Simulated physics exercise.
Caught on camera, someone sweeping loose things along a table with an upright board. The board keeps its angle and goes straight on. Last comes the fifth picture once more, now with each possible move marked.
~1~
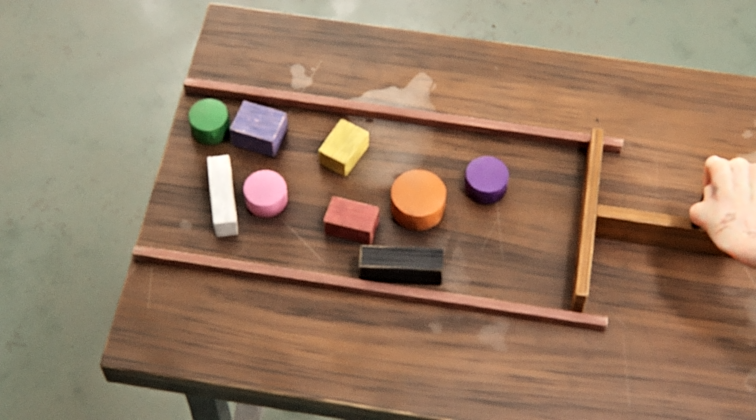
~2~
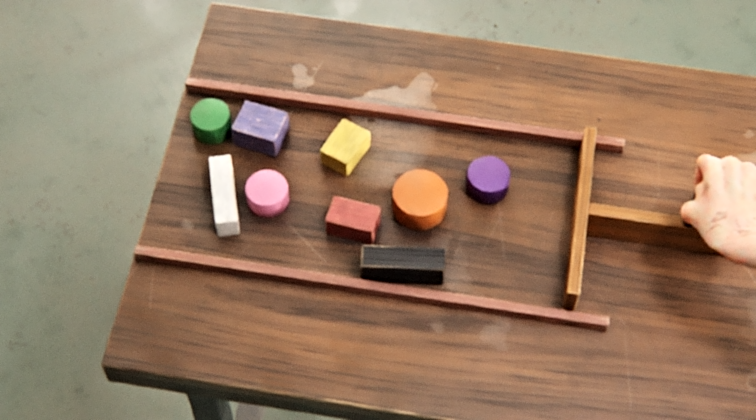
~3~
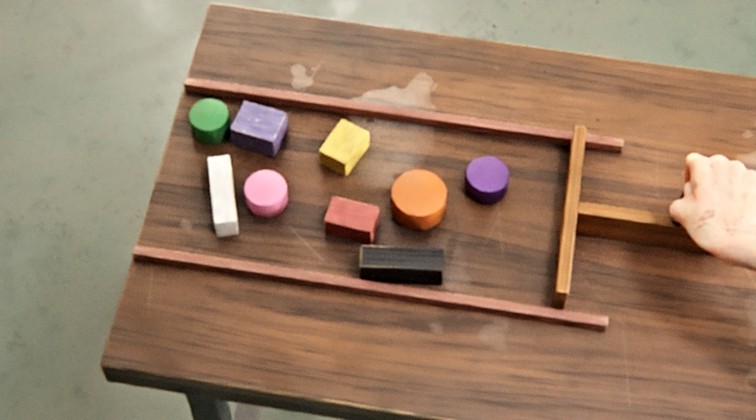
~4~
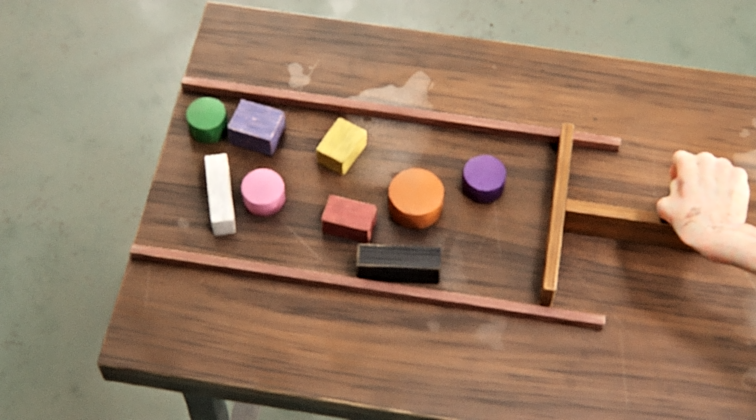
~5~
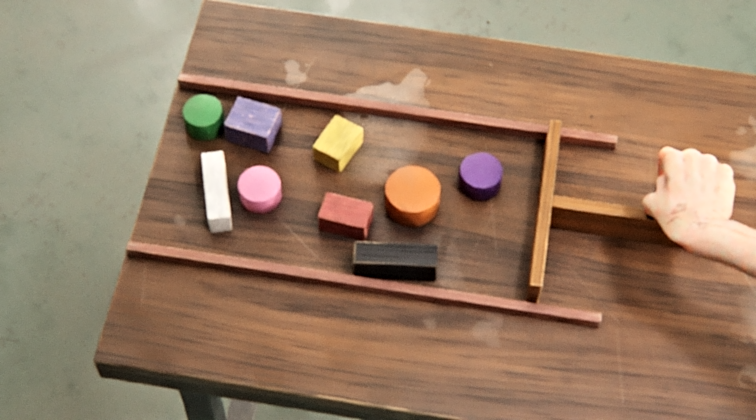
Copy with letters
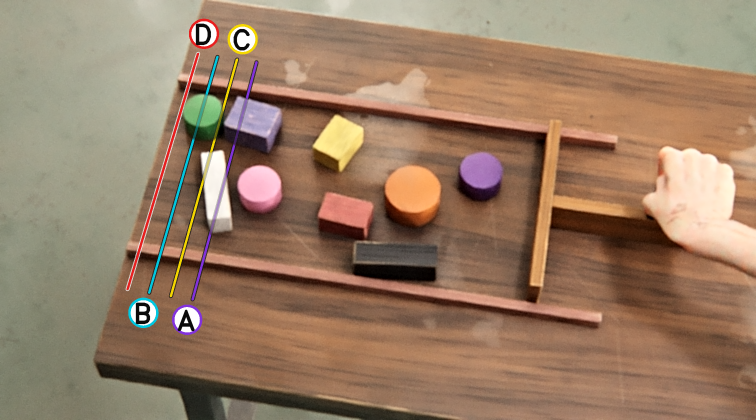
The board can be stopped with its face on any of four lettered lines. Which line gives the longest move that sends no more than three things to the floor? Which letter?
The farthest such stop is A.
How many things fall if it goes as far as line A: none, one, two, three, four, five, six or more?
By then, three.
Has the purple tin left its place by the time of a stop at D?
By then, yes.
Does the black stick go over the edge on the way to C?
By then, no.
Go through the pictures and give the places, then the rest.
Yellow block (343, 148); white bar (223, 197); black stick (401, 265), in the first picture.
Board (583, 207); green tin (211, 122), in the second picture.
Board (572, 206); purple tin (487, 180), in the third picture.
Board (559, 203); blue block (257, 128), in the fourth picture.
Board (547, 199); yellow block (338, 144); white bar (217, 192); black stick (395, 261), in the fifth picture.
On the marked copy, A at (226, 174); B at (185, 168); C at (206, 171); D at (165, 165).
With A. Early on, board (430, 182); black stick (370, 254); purple tin (408, 156).
Further on, board (316, 165); green tin (186, 114); white bar (205, 193).
At the end, board (228, 152); white bar over the edge; blue block over the edge; three fallen.
As for the rest, B drops six; C drops five; D drops nine.
